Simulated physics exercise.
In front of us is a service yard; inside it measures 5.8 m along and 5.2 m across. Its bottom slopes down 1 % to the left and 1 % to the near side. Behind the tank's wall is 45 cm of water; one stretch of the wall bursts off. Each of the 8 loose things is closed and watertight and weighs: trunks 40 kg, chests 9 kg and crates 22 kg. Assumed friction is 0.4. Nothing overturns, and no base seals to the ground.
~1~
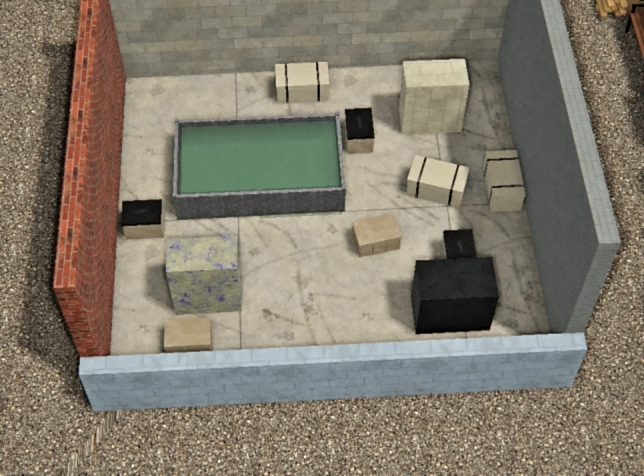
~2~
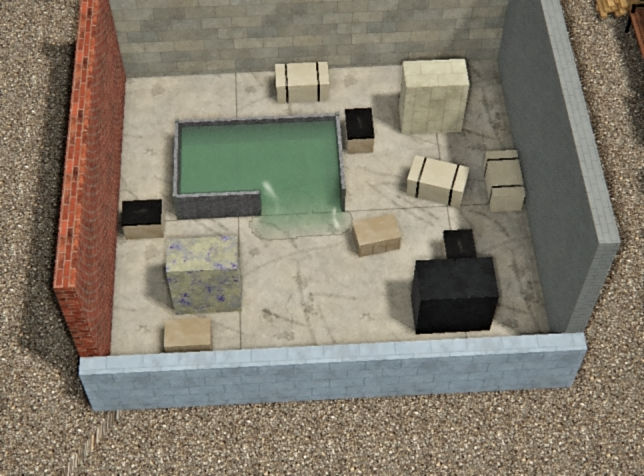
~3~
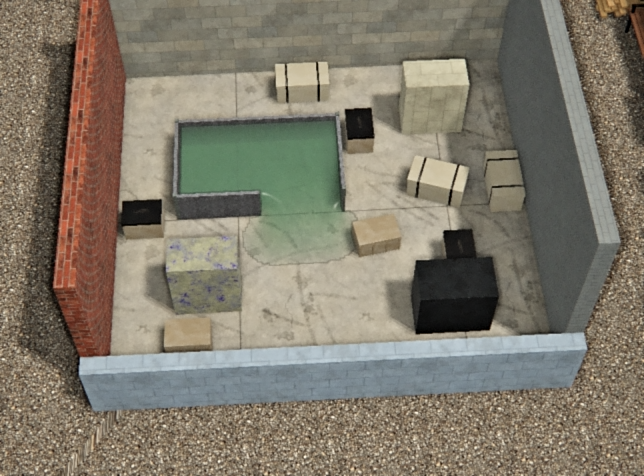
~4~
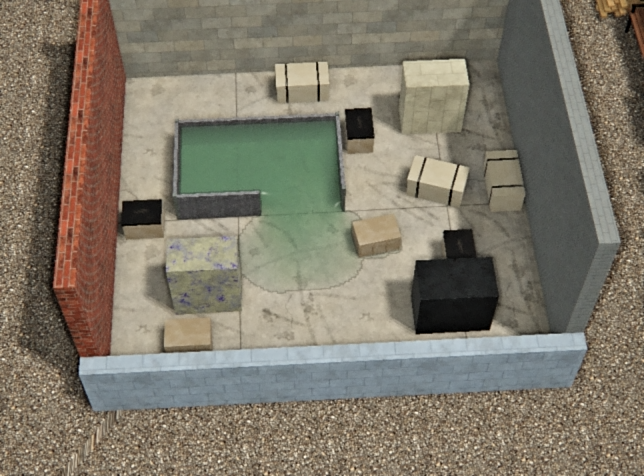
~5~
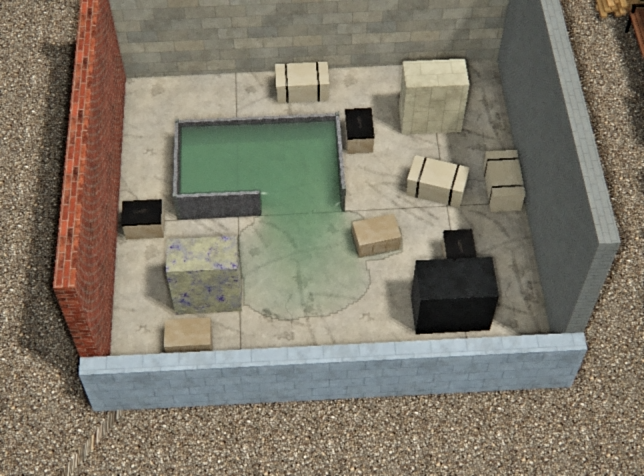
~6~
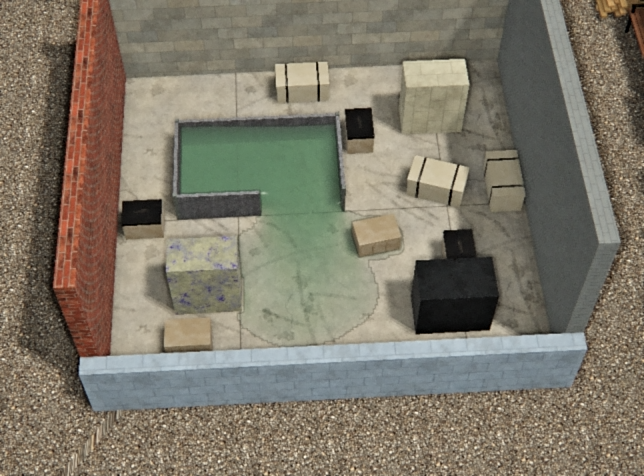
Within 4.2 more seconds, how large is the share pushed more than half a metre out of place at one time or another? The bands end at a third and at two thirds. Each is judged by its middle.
It reaches a third but not two thirds.
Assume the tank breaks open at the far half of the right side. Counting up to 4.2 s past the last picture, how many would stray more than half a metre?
2.
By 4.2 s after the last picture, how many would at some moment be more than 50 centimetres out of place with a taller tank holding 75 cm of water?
That would give 5.
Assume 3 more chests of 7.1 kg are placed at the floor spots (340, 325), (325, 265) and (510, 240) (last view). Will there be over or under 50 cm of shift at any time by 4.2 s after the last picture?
In the order asked: Farther than that, farther than that, farther than that.
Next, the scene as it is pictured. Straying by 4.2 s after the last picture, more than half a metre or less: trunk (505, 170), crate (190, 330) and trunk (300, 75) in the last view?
Well, in turn that's not reaching it, topping it, not reaching it.
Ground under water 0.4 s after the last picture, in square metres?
About 8.0 m2.
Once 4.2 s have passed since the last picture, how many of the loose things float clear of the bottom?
Count at that moment: 1.
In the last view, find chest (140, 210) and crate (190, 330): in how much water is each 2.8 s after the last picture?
First about 1 cm, second about 9 cm.
Then, 0.4 s after the last picture 0 of 8 are over 50 cm from their spots; 0 afloat.
Then, 1.5 s after the last picture 1 of 8 are over 50 cm from their spots; 0 afloat.
Then, 2.8 s after the last picture 2 of 8 are over 50 cm from their spots; 0 afloat.
Then, 4.2 s after the last picture 3 of 8 are over 50 cm from their spots, and 3 have been at some point; 1 afloat.
